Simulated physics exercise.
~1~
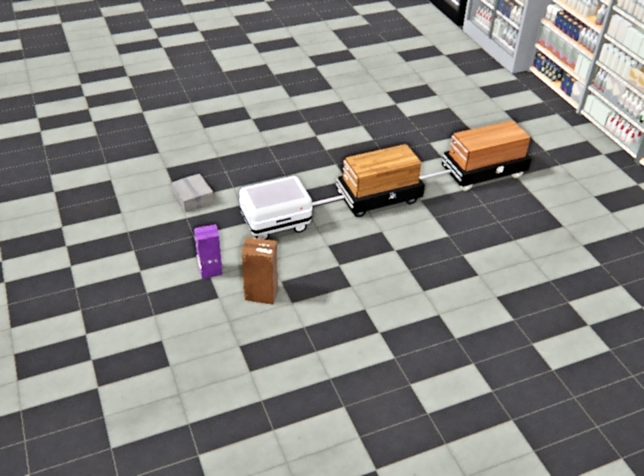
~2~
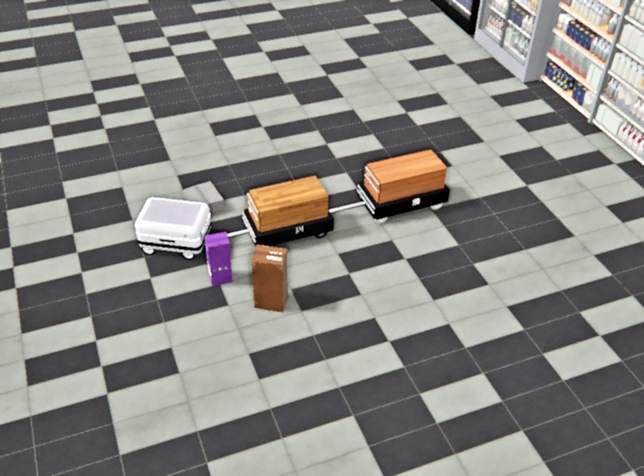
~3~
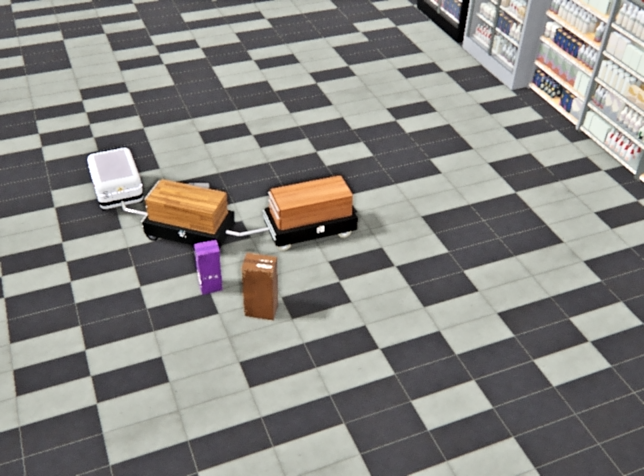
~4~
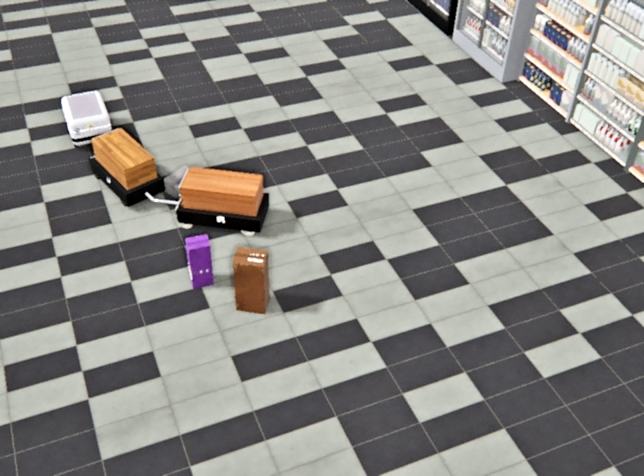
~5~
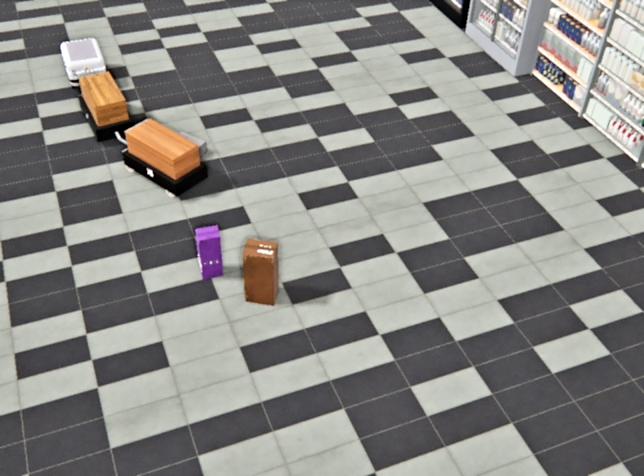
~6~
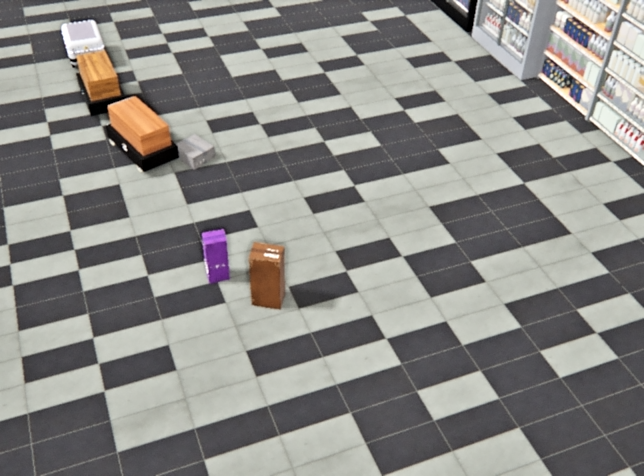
White tug towing two wooden-topped carts left, then turning right up the checkered floor, shifting a grey box past standing boxes.
